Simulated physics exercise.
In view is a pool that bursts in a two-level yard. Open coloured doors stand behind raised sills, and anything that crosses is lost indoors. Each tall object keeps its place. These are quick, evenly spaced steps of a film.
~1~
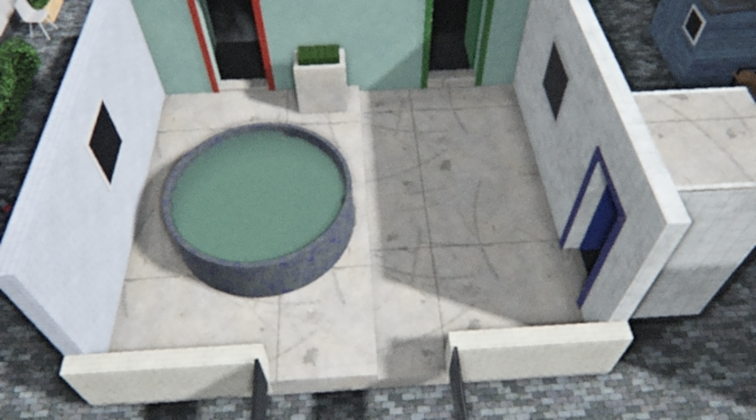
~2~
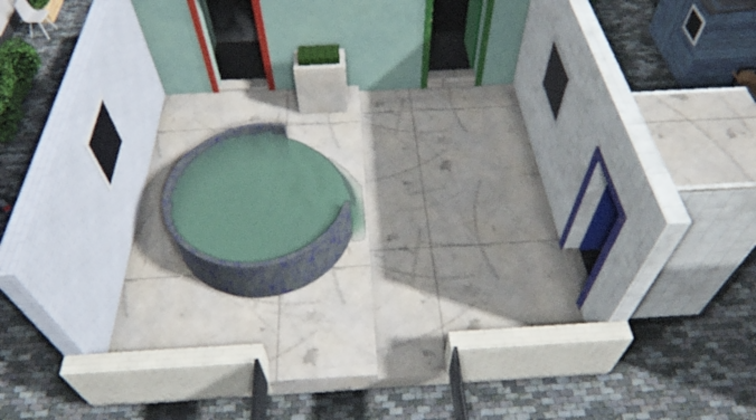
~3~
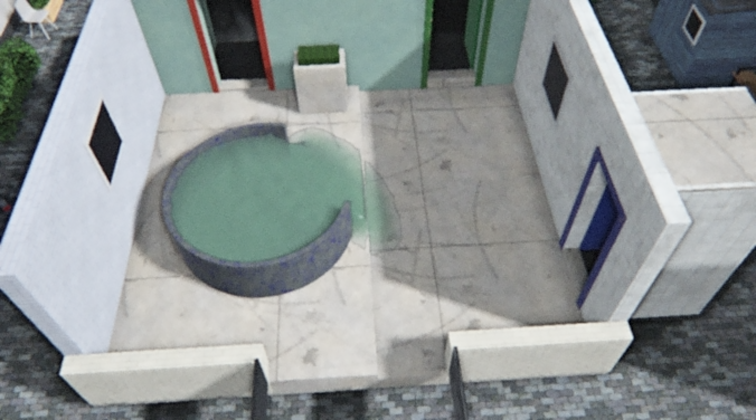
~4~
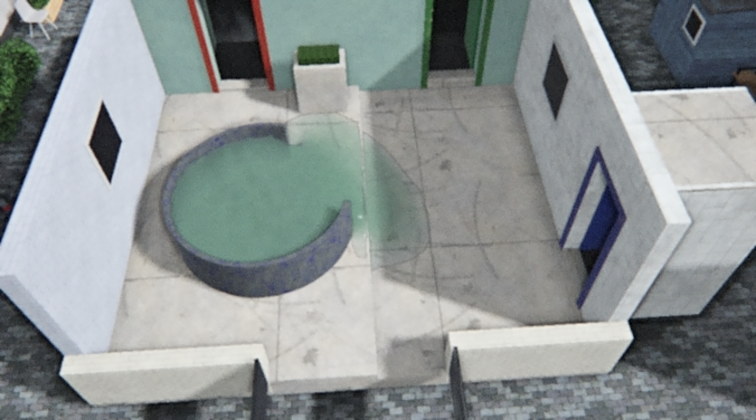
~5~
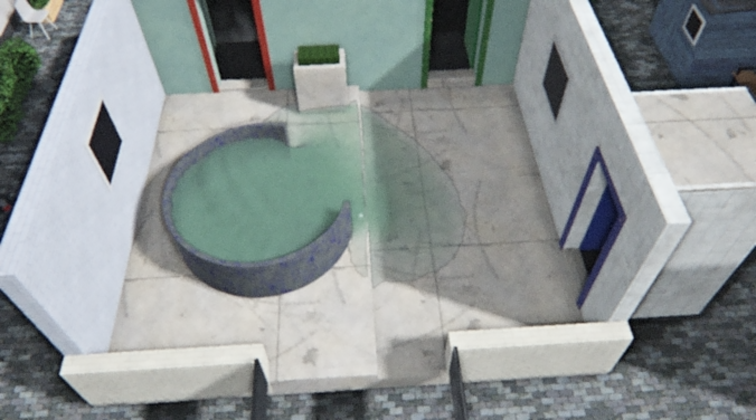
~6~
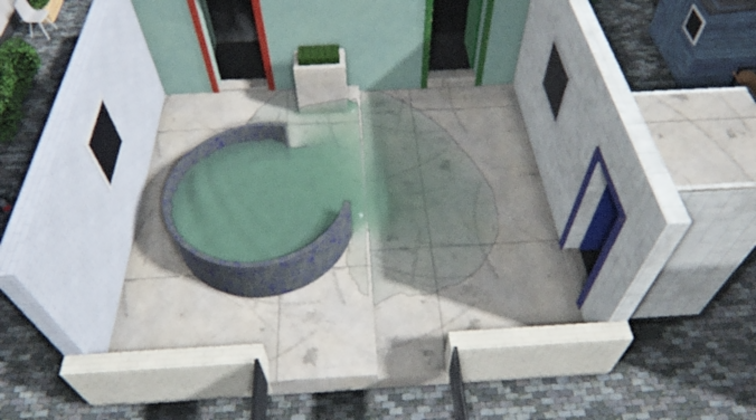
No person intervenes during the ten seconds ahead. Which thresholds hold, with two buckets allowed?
Result: I expect the blue door to go past two buckets; I expect the green door to go past two buckets; I expect the red door to stop at two buckets or less.
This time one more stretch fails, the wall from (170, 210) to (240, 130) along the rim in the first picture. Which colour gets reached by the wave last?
I'd say the door marked blue.
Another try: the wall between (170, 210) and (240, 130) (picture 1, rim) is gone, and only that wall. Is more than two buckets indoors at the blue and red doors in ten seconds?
As it turns out, the blue one rises above while the red one rises above.
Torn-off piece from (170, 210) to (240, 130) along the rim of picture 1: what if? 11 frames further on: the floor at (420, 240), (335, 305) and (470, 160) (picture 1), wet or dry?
Taken one by one: Unaffected, then unaffected, then unaffected.
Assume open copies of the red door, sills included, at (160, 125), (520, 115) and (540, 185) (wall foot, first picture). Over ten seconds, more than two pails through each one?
So it goes runs below, then runs above, then runs above.
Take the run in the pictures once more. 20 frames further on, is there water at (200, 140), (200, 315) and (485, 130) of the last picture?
First spot soaked, second not wet, third soaked.
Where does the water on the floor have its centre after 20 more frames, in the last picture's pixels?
It is near (399, 180).
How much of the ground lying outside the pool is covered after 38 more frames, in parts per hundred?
Around 85 percent.
A moment on, water covers 50 % of the floor; the blue door under two buckets in, the green door wet at the sill, nothing in, the red door wet at the sill, nothing in.
Next, water covers 55 % of the floor; the blue door over two buckets in, the green door under two buckets in, the red door wet at the sill, nothing in.
Then, water covers 60 % of the floor; the blue door over two buckets in, the green door far over two buckets in, the red door wet at the sill, nothing in.
Later, water covers 85 % of the floor; the blue door far over two buckets in, the green door far over two buckets in, the red door wet at the sill, nothing in.
In the end, water covers 90 % of the floor; the blue door far over two buckets in, the green door far over two buckets in, the red door wet at the sill, nothing in.
